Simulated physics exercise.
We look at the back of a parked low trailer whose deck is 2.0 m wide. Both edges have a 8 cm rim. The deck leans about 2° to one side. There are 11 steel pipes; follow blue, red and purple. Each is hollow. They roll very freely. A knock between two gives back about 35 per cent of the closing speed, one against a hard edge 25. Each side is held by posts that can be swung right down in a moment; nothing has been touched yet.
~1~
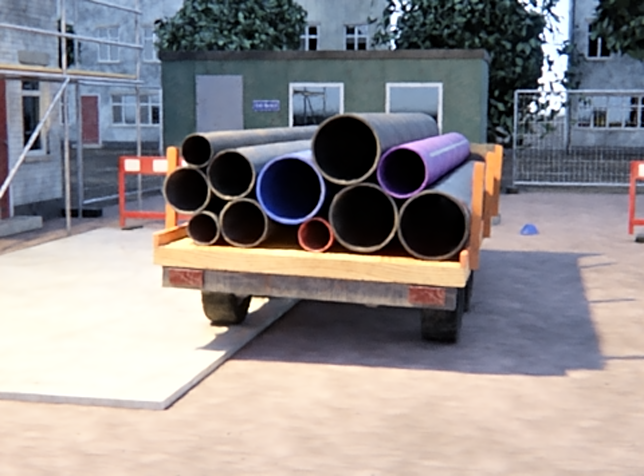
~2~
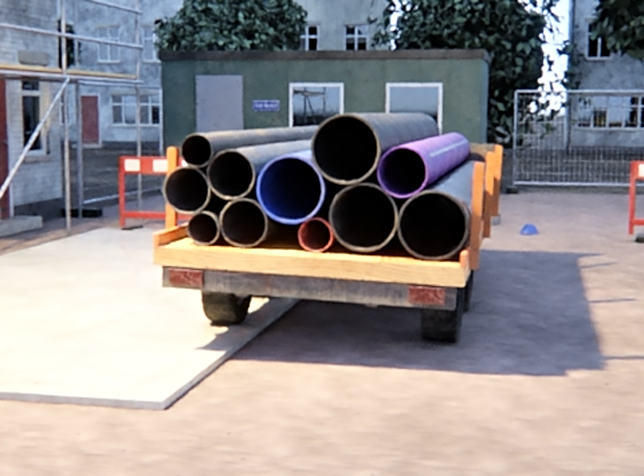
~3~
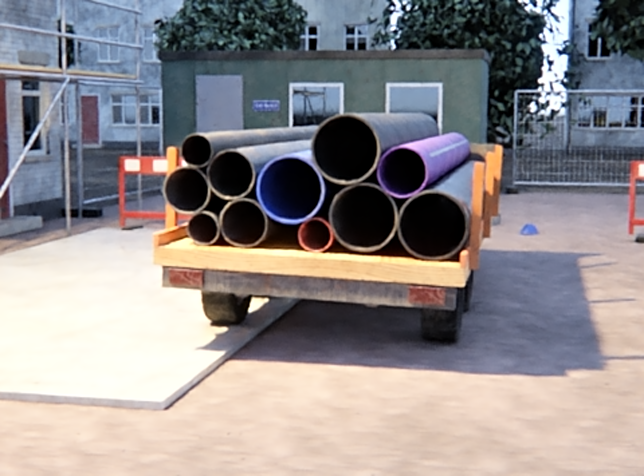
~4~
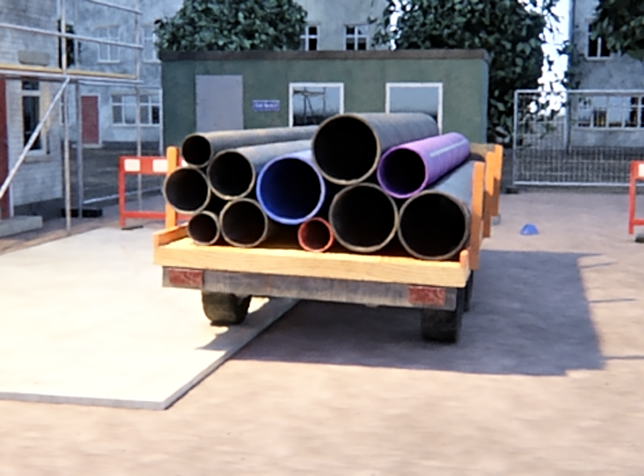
A stack of dark pipes, with one blue, one purple and a small red one among them, sits motionless on the back of a low trailer parked in a paved yard. From start to end nothing moves, and the posts at both sides stay upright before the green cabin.
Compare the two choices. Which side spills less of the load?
The right-hand side.
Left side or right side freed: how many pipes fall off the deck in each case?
Left 3, right 0.
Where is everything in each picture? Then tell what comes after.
Blue (290, 190), red (314, 236), purple (402, 172); the deck slopes 2° down to the right; 4 of the 11 make up the bottom layer; nothing moves, in the first picture.
Blue (290, 190), red (314, 236), purple (402, 172); rims, left 8 cm, right 8 cm; nothing moves, in the second picture.
Blue (290, 190), red (314, 236), purple (402, 172); side tops at (173, 154) and (479, 169); nothing moves, in the third picture.
Blue (290, 190), red (314, 236), purple (402, 172); nothing moves, in the fourth picture.
With the left side gone, after 0.6 s, blue is up on others, 75 cm from the left edge, rolling left; red is on the deck, 95 cm from the left edge; purple is up on others, 45 cm from the right edge; 2 of 11 are off.
With the left side gone, finally, blue is up on others, 75 cm from the left edge; red is on the deck, 95 cm from the right edge; purple is up on others, 45 cm from the right edge; 3 of 11 are off.
With the right side gone, after 0.6 s, blue is up on others, 85 cm from the left edge; red is on the deck, 95 cm from the right edge; purple is up on others, 40 cm from the right edge; 0 of 11 are off.
With the right side gone, finally, blue is up on others, 85 cm from the left edge; red is on the deck, 95 cm from the right edge; purple is up on others, 40 cm from the right edge; 0 of 11 are off.
